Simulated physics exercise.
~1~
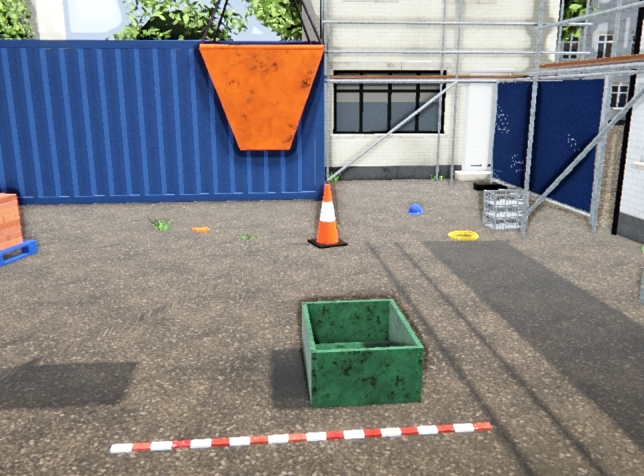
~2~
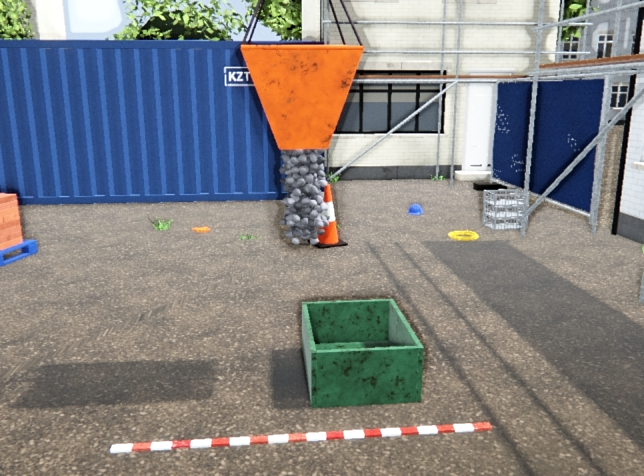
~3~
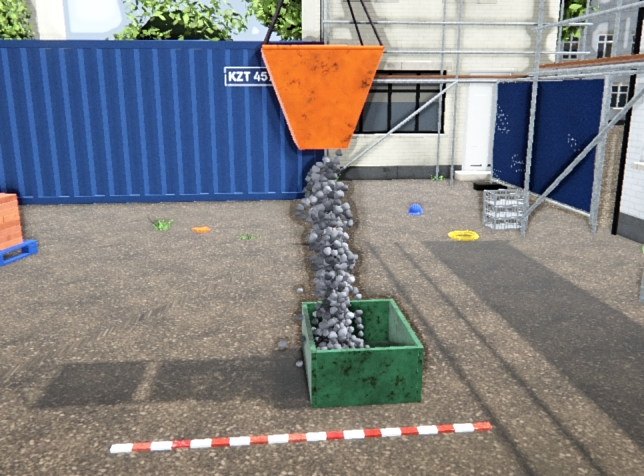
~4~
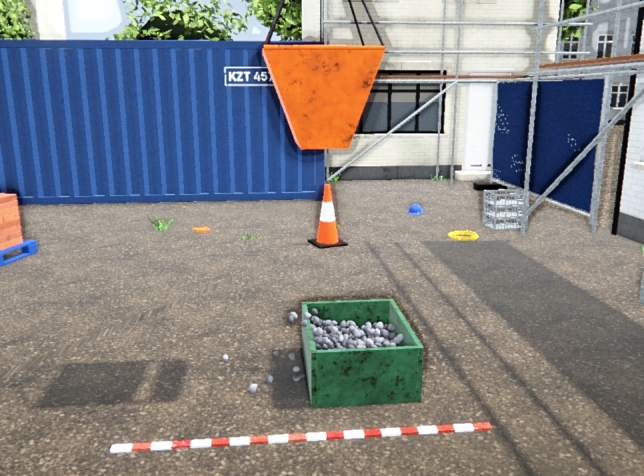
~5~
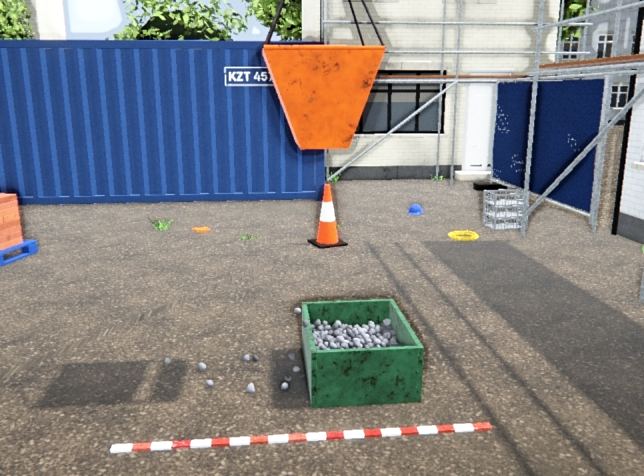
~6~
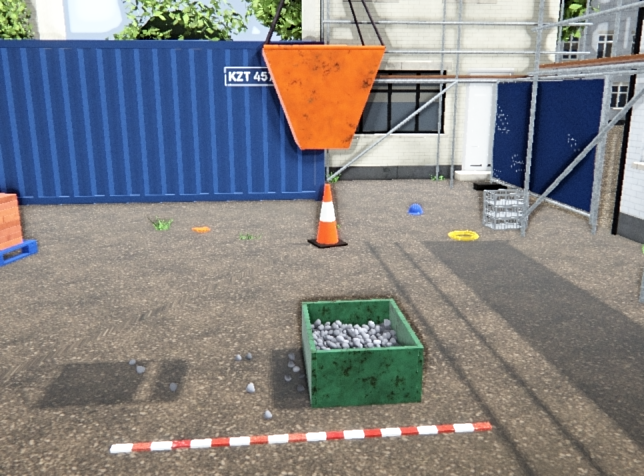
An orange hopper moves right, dropping grey stones mostly into a green bin, few scattering left.
